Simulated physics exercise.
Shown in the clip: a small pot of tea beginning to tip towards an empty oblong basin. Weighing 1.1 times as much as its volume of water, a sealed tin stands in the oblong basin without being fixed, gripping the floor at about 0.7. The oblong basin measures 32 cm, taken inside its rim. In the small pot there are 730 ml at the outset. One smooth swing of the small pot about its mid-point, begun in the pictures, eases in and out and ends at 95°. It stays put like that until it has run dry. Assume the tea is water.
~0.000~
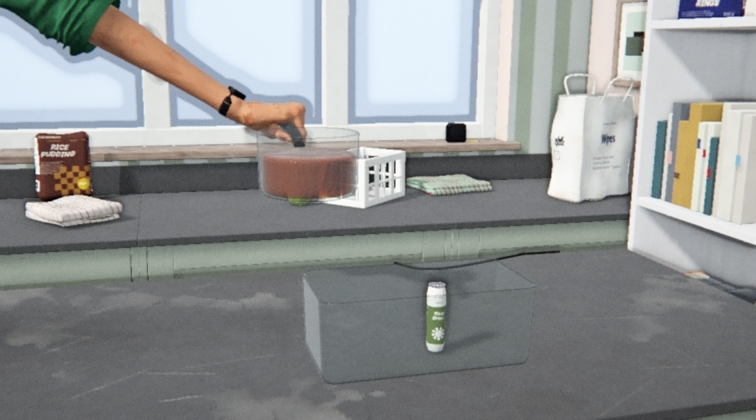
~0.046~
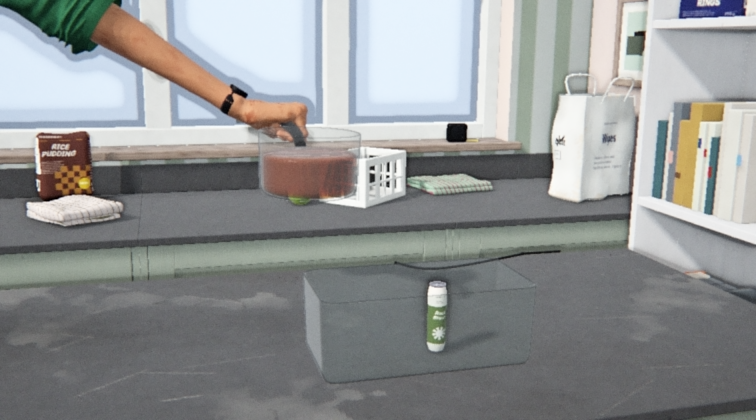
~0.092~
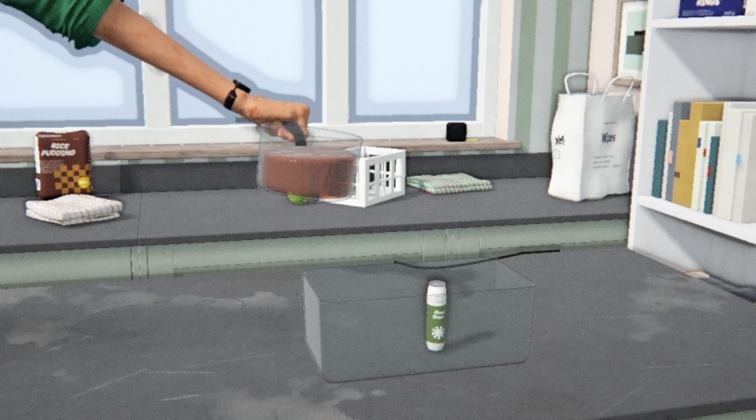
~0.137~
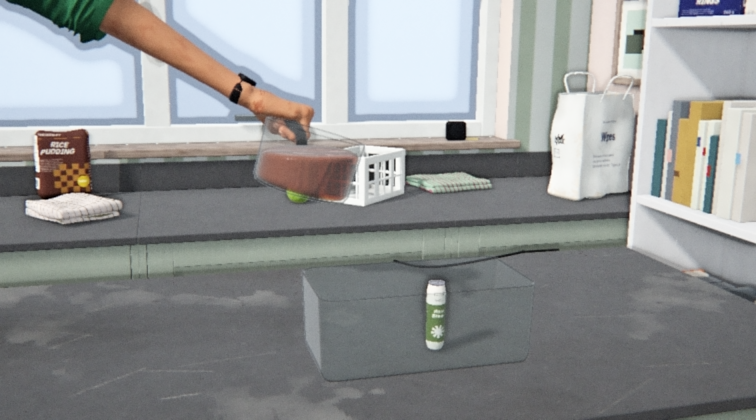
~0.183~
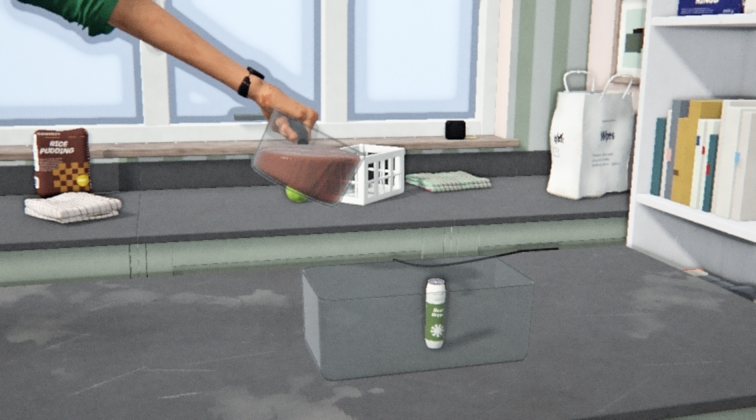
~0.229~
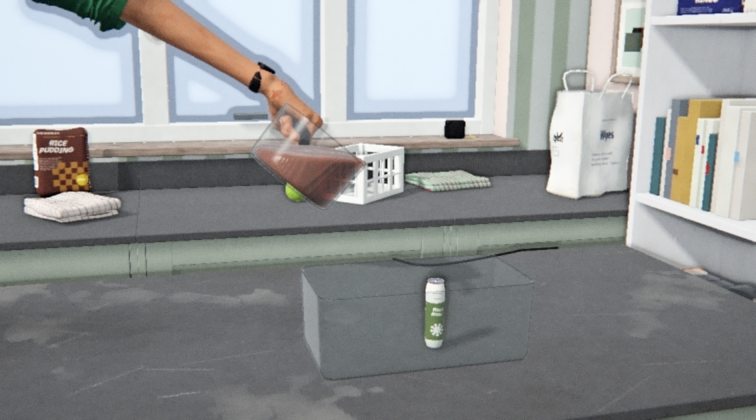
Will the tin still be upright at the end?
Yes.
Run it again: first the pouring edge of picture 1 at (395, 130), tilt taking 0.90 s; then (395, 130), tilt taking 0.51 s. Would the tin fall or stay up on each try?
First it tips over; then it tips over.
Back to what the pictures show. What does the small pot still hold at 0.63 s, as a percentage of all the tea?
I'd say some 16 per cent remains.
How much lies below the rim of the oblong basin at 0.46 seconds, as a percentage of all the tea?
I'd put it near 10 percent.
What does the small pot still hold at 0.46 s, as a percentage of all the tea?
Around 40 in a hundred.
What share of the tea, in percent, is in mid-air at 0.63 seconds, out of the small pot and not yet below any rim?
14 per cent, roughly.
By 0.46 s the tilt is 93° and 41 per cent is still to pour; the tin stands where it began.
By 0.63 s the tilt is 95° and 15 per cent is still to pour; the tin stands where it began.
By 0.81 s the tilt is 95° and 5 per cent is still to pour; the tin stands where it began.
By 1.01 s the tilt is 95° and 2 per cent is still to pour; the tin stands where it began.
At rest the tin stands where it began.
